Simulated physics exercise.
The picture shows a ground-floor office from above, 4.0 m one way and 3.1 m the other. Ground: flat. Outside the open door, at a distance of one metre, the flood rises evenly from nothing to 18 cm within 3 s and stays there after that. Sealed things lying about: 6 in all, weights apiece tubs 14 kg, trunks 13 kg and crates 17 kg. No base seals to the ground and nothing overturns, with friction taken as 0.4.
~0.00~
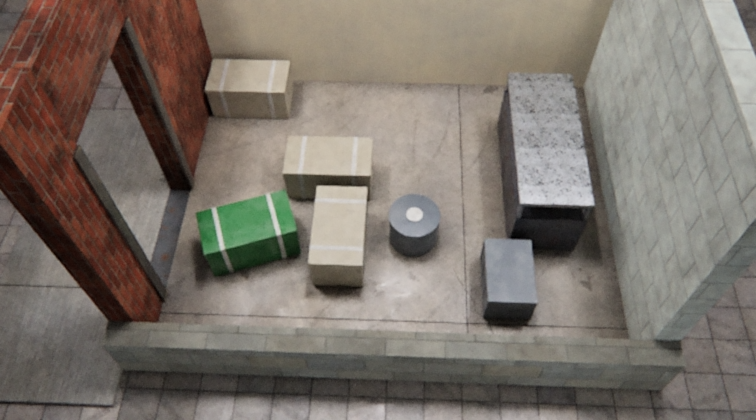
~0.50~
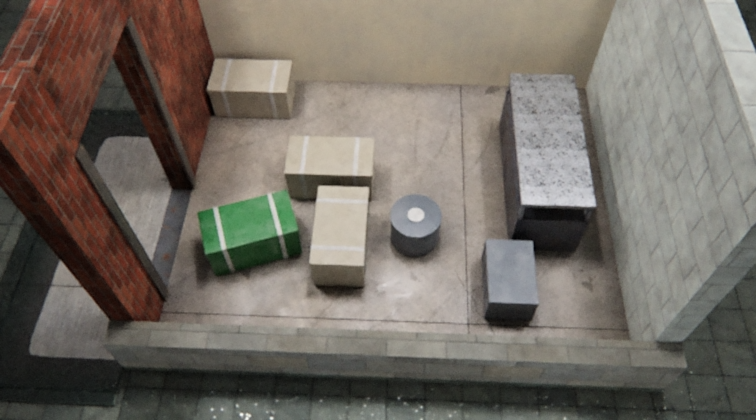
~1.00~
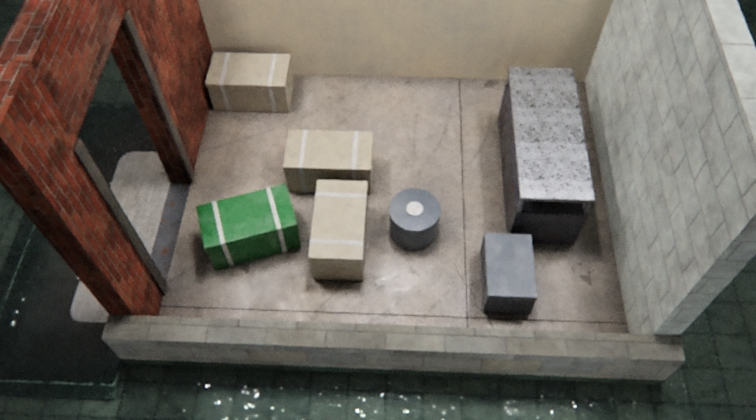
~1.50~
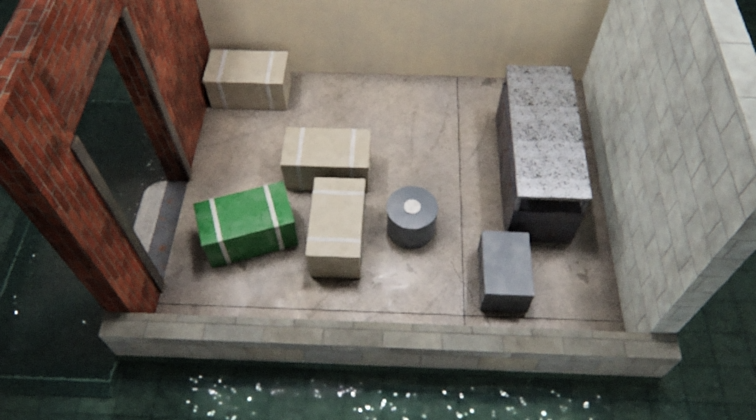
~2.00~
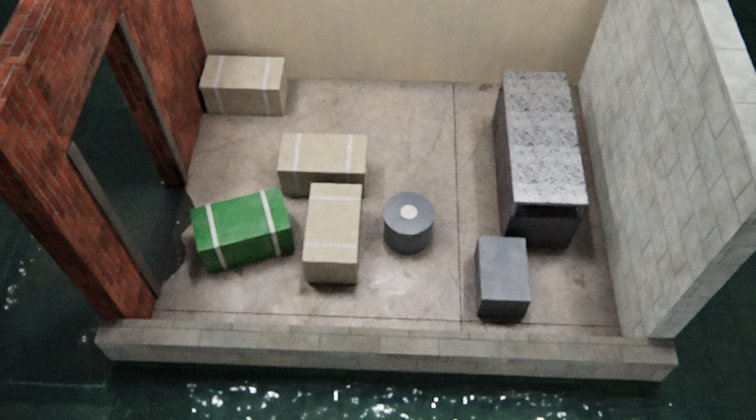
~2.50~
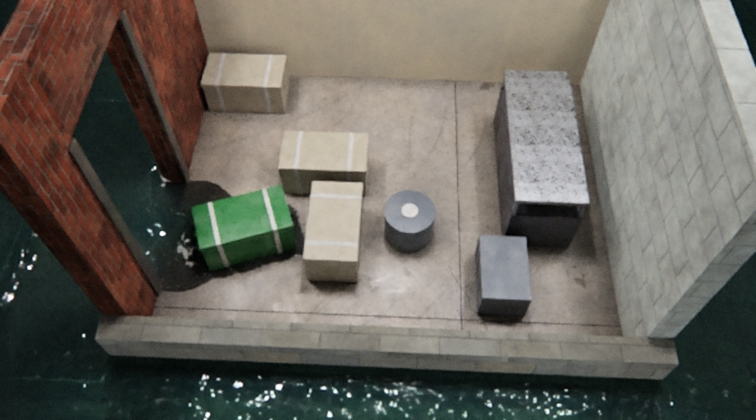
Dark water spreads over the paving outside a walled room seen from above, shrinking the dry patch beyond the doorway on the left until it is covered. Water then enters through the doorway and darkens the floor around the green trunk, while the trunk, pale crates and grey furniture stay in place.
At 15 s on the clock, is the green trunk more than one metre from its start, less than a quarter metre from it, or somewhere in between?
I reckon it goes over a metre.
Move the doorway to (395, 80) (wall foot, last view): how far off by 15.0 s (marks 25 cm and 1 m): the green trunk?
By then the green trunk has been carried a long way.
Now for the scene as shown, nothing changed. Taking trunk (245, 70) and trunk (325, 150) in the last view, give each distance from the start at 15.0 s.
Net displacement, in order: 100 cm; 140 cm.
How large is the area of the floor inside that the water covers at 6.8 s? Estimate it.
Roughly 10.5 m2.
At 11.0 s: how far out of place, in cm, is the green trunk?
It has shifted about 200 cm.
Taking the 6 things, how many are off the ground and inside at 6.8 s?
The count is 3.
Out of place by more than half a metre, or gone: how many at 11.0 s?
By then the count is 6.
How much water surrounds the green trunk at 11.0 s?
I'd say around 14 cm.
After 3.5 s the green trunk is near (256, 218), 0.1 m from its start, aground; 0 afloat.
After 6.8 s the green trunk is near (378, 289), 1.4 m from its start, afloat; 3 afloat.
After 11.0 s the green trunk is near (457, 275), 1.9 m from its start, afloat; 6 afloat.
After 15.0 s the green trunk is near (451, 219), 1.8 m from its start, afloat; 6 afloat.
